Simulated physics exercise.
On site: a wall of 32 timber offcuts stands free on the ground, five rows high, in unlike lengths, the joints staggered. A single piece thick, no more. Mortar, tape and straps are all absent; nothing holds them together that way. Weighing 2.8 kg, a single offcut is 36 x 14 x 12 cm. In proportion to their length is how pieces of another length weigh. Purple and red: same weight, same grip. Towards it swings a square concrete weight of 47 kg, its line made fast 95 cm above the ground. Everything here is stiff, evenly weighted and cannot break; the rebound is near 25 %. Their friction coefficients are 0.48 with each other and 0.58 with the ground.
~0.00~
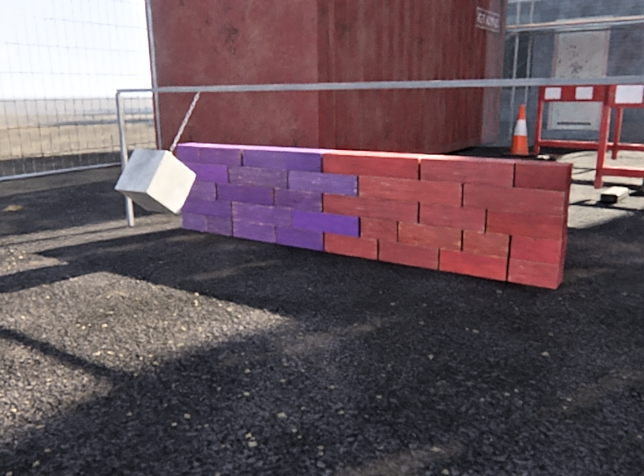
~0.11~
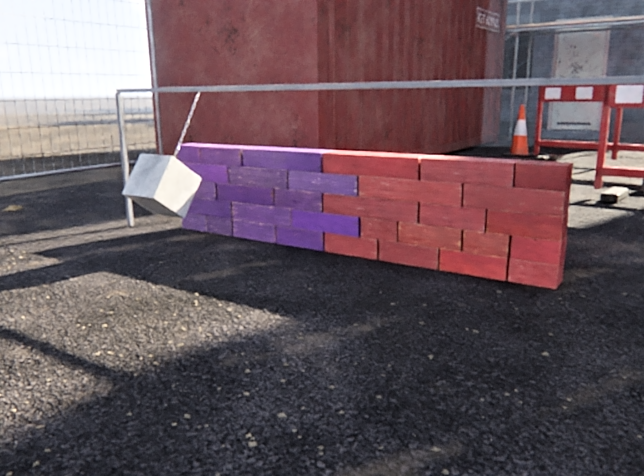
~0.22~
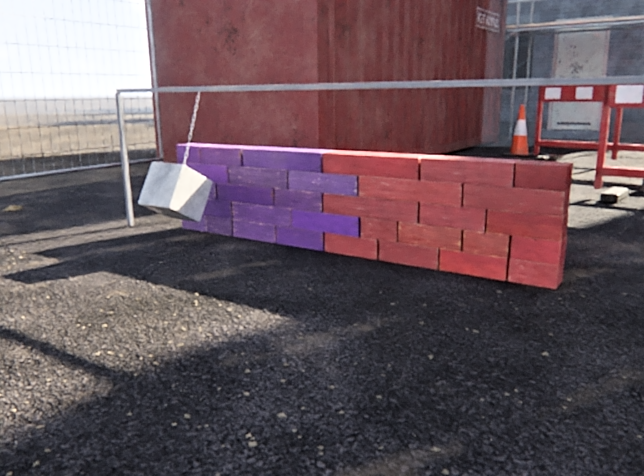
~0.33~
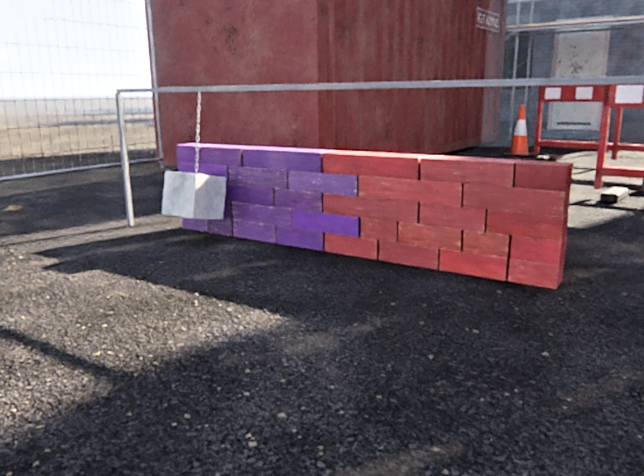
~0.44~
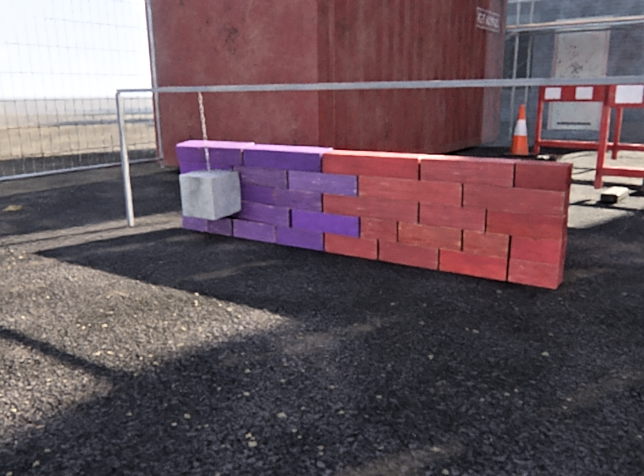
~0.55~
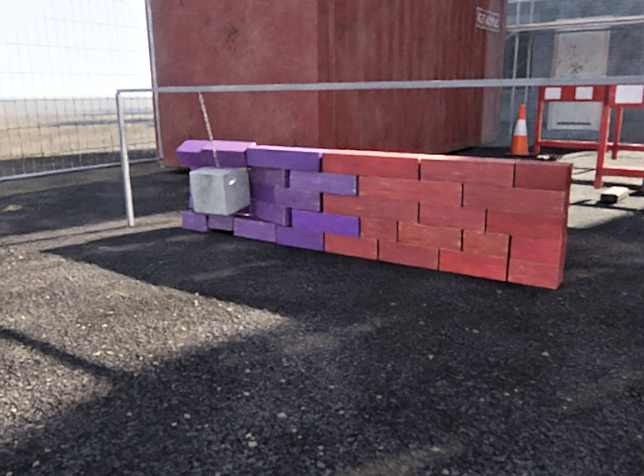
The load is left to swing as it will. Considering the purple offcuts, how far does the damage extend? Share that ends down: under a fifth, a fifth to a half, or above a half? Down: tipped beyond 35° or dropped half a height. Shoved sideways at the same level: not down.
Above a half.
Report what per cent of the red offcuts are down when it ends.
Of the red ones, 10 in a hundred finish down.
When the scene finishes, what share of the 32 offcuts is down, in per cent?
Roughly 35 percent.
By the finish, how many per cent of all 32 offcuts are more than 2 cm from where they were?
40 in a hundred.
After 0.72 s, line 19° past plumb; 5 of the 16 purple offcuts down (5 of 32 in all colours); top purple offcut 8° from how it stood.
After 1.10 s, line 6° past plumb; 10 of the 16 purple offcuts down (10 of 32 in all colours); top purple offcut 3° from how it stood.
After 1.88 s, line 10° before plumb; 10 of the 16 purple offcuts down (11 of 32 in all colours); top purple offcut 16° from how it stood, 57 mm lower.
In the end (4.0 s), line 19° past plumb; 10 of the 16 purple offcuts down (11 of 32 in all colours); top purple offcut 20° from how it stood; top red offcut unmoved. That is 62 per cent. From the last view, middles, top purple offcut near (214, 155), top red offcut near (470, 170).
